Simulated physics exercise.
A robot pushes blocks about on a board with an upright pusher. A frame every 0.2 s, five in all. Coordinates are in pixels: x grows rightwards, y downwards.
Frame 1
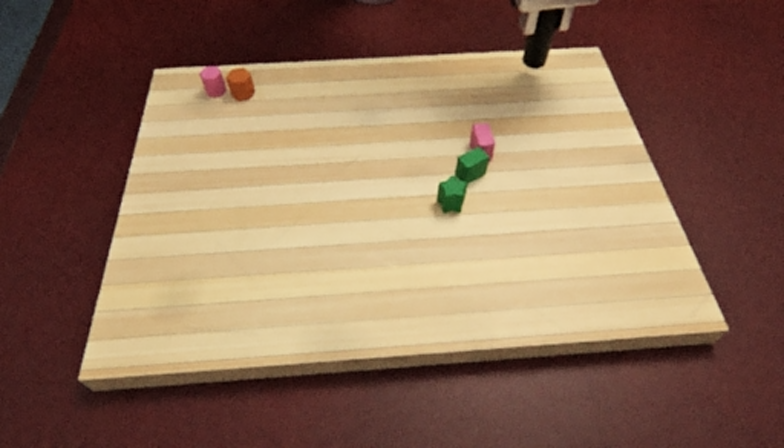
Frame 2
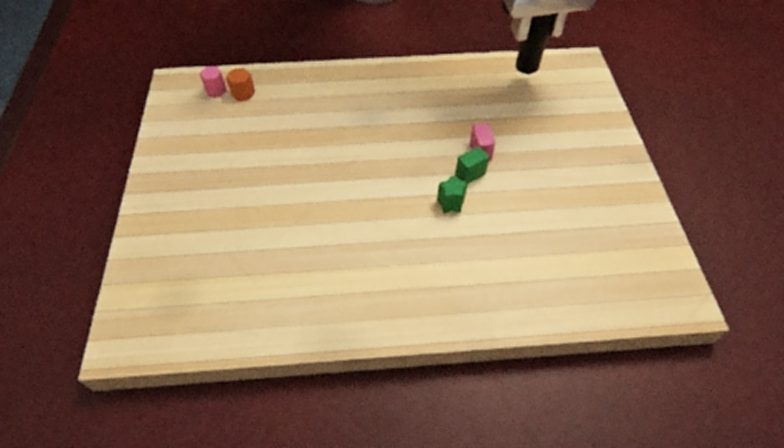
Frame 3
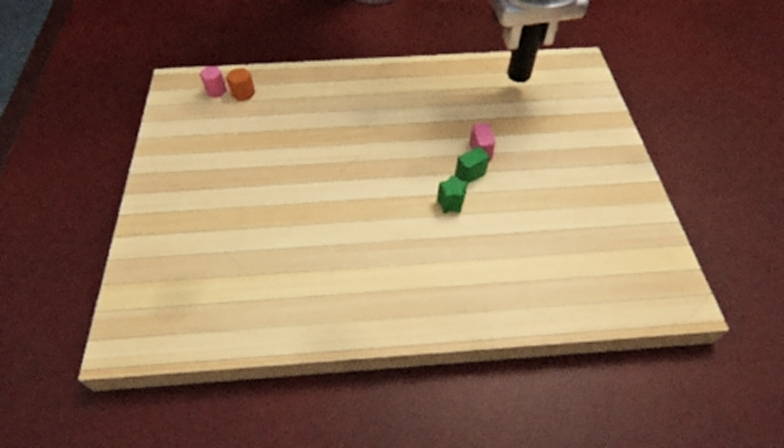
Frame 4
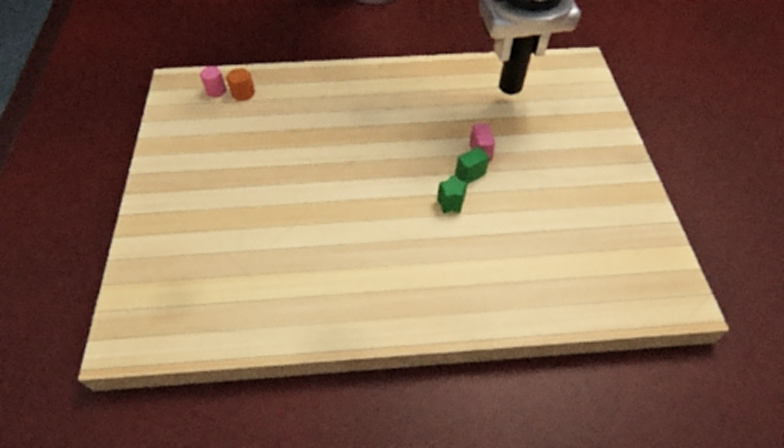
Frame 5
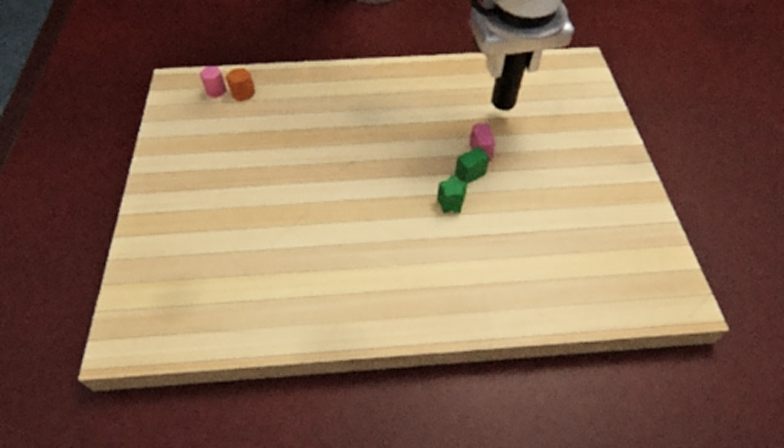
In this clip, a robot's upright black pusher moves down and slightly left over a striped wooden board, drawing closer to a pink block beside two green ones, while all the blocks, including two at the upper left, stay still.
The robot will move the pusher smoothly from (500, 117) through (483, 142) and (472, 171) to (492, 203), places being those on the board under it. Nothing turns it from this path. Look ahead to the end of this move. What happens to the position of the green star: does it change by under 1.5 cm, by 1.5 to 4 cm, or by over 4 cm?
It moves a fair bit, 1.5 to 4 cm.
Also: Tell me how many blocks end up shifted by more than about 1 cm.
I count three at least.
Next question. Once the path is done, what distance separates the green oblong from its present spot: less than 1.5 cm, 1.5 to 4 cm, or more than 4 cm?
It goes a long way, over 4 cm.
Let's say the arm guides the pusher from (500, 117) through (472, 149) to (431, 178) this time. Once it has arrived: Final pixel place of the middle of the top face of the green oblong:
The centre of its top face lies at (475, 177).
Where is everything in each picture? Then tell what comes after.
Pusher's lower end (534, 62); green star (454, 186); green oblong (474, 157); pink oblong (484, 134), in the first frame.
Pusher (527, 68); blocks still, in the second frame.
Pusher (519, 76); blocks still, in the third frame.
Pusher (510, 88); blocks still, in the fourth frame.
Pusher (503, 103); green star (454, 186); green oblong (474, 157); pink oblong (484, 134), in the fifth frame.
What follows on the original path. One third of the way, pusher (485, 129); green oblong (471, 163); pink oblong (482, 145), turned 20° anticlockwise.
Two thirds of the way, pusher (475, 159); green star (449, 196), turned 15° clockwise; green oblong (473, 187), turned 50° clockwise; pink oblong (483, 172), turned 80° anticlockwise.
At the end, pusher (495, 190); green star (446, 205), turned 60° clockwise; green oblong (474, 213), turned 90° clockwise; pink oblong (498, 207), turned 50° anticlockwise.
